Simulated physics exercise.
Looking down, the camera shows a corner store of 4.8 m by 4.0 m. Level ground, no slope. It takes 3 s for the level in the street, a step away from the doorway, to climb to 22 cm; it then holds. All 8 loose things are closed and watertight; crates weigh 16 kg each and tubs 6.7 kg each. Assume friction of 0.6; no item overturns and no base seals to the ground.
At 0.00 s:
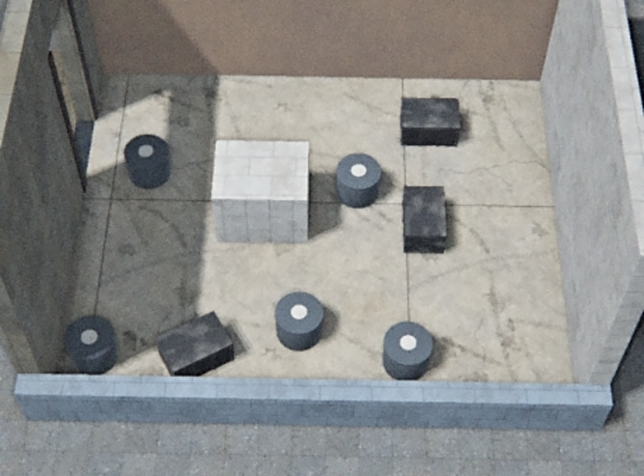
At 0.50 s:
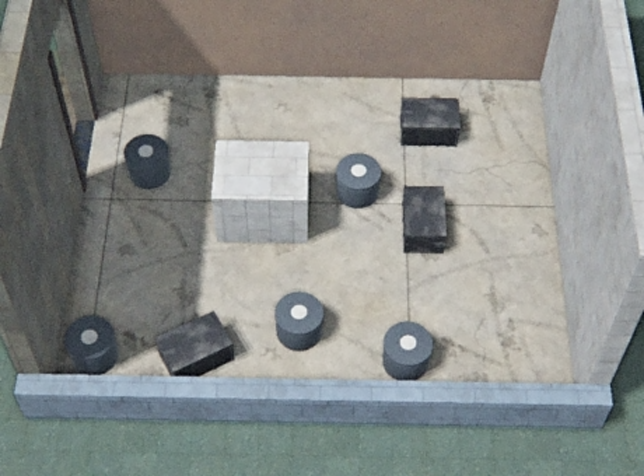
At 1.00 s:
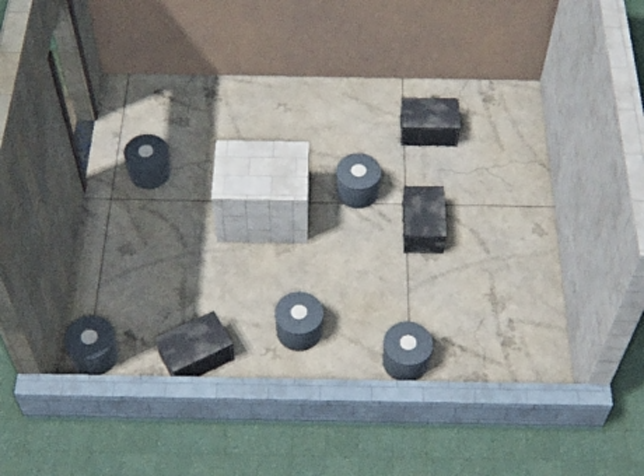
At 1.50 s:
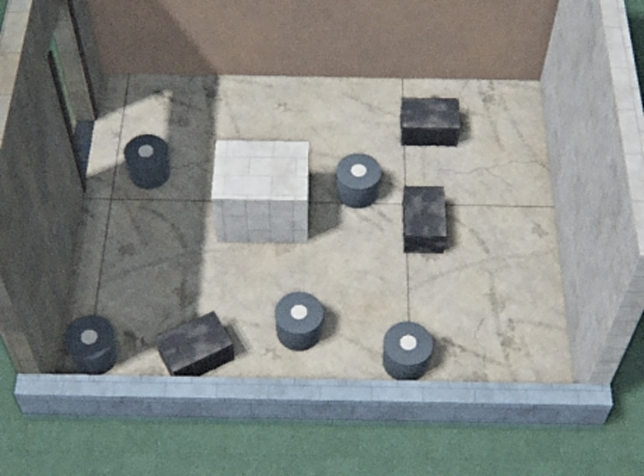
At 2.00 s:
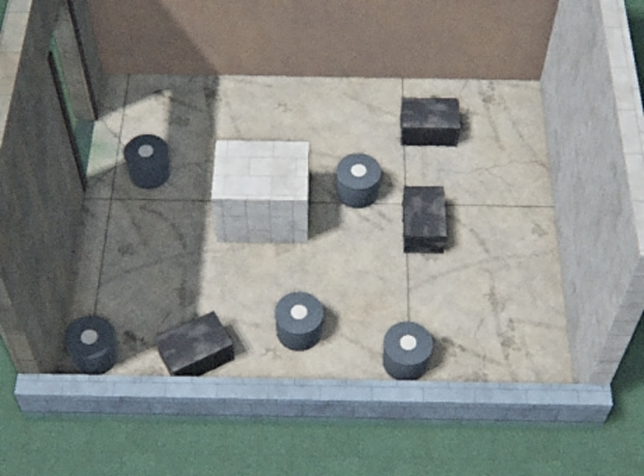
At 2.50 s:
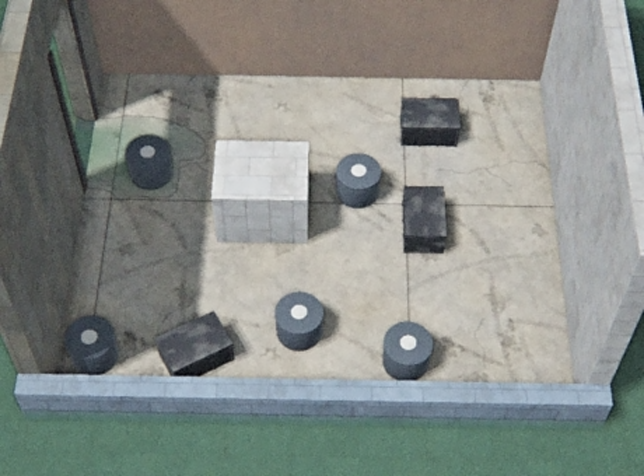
At the start, dark round tubs and dark crates stand around a pale block on the dry floor of a walled room, with grey paving outside. Green water then covers the paving, and later a little spreads in through the doorway at left, reaching the nearest tub, which barely shifts.
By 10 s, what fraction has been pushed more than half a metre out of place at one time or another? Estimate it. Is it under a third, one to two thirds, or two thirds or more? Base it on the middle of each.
It's going to be a minority, fewer than a third.
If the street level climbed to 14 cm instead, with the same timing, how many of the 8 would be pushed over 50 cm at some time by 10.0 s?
That would give 1.
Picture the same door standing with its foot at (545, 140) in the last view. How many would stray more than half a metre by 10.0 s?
Then 3 of them would.
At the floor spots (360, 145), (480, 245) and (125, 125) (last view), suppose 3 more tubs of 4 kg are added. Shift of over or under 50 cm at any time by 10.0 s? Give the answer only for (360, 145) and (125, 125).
In that order: Beyond the mark, beyond the mark.
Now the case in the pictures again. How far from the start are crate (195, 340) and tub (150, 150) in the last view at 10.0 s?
Net displacement, in order: 0 cm; 120 cm.
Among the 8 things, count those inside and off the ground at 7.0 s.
Of them, 0.
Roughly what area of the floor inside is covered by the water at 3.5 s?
Close to 4.5 m2, I'd say.
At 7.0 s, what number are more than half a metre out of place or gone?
The number I get is 1.
After 3.5 s 1 of 8 are over 50 cm from their spots; 0 afloat.
After 4.5 s 1 of 8 are over 50 cm from their spots; 1 afloat.
After 7.0 s 1 of 8 are over 50 cm from their spots; 0 afloat.
After 10.0 s 2 of 8 are over 50 cm from their spots, and 2 have been at some point; 3 afloat.
